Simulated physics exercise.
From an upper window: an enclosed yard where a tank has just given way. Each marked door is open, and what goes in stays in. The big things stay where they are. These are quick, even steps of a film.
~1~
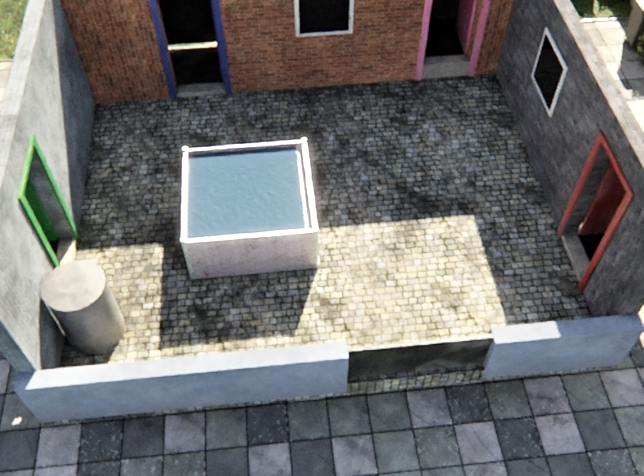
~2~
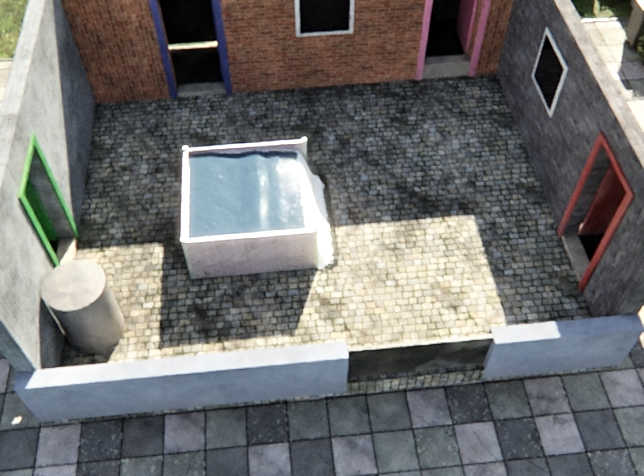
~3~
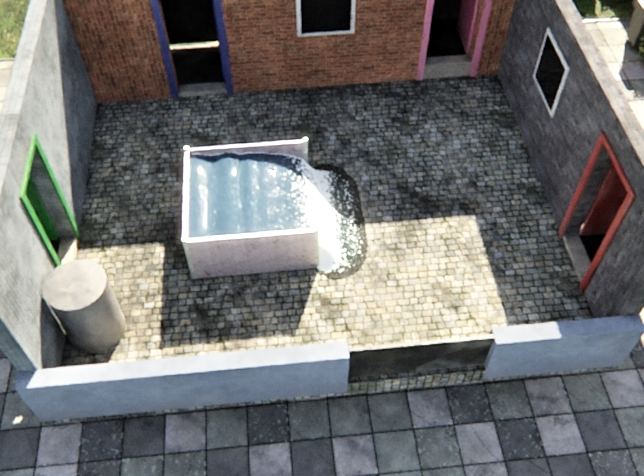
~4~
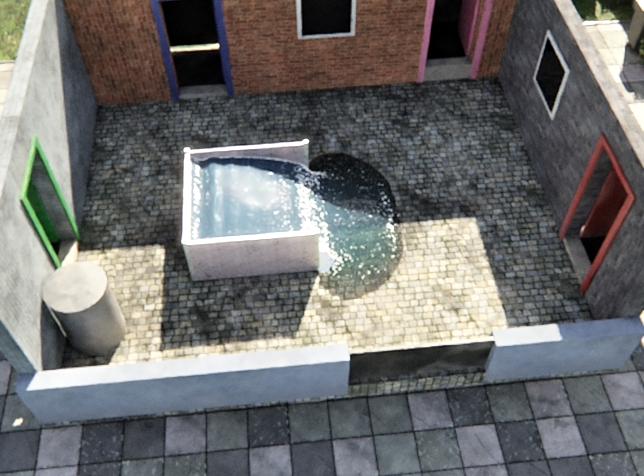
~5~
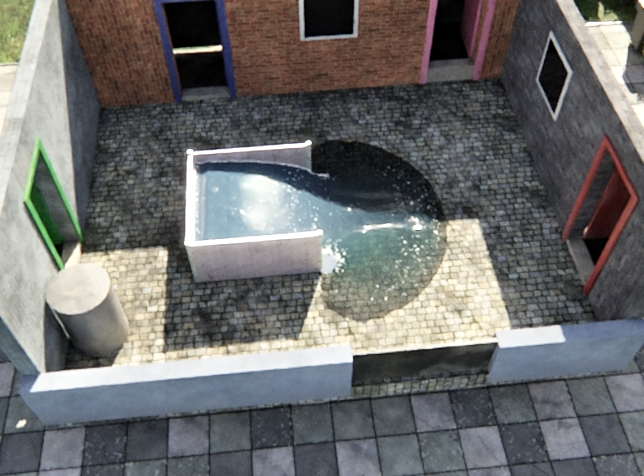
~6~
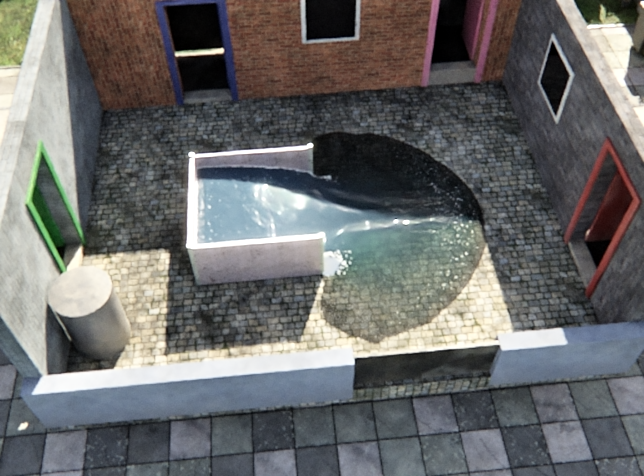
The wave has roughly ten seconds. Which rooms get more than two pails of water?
In the end: The green door holds within the limit; the red door floods; the blue door holds within the limit; the pink door holds within the limit.
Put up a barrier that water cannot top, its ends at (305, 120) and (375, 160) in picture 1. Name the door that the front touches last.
Last comes the green door.
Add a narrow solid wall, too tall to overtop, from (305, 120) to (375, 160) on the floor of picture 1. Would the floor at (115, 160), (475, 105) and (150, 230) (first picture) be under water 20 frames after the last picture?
In that order: Not flooded, under water, clear.
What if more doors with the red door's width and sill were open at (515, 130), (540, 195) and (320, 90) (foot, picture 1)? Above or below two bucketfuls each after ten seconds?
One after the other: Lets more in, takes more, takes less.
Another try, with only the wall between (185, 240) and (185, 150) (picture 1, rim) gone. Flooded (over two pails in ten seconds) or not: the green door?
In short: The green door takes more.
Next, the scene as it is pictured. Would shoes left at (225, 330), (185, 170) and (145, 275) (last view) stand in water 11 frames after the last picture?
In that order: Free of water, dry, dry.
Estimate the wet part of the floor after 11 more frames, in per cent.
Near 50 in a hundred.
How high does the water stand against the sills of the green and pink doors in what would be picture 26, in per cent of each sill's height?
In turn 0 and 60 per cent.
A moment on, water covers 45 % of the floor; the green door not reached, the red door under two buckets in, the blue door not reached, the pink door not reached.
Next, water covers 50 % of the floor; the green door not reached, the red door over two buckets in, the blue door not reached, the pink door wet at the sill, nothing in.
Then, water covers 50 % of the floor; the green door not reached, the red door far over two buckets in, the blue door not reached, the pink door wet at the sill, nothing in.
Later, water covers 80 % of the floor; the green door not reached, the red door far over two buckets in, the blue door wet at the sill, nothing in, the pink door wet at the sill, nothing in.
In the end, water covers 100 % of the floor; the green door wet at the sill, nothing in, the red door far over two buckets in, the blue door wet at the sill, nothing in, the pink door wet at the sill, nothing in.
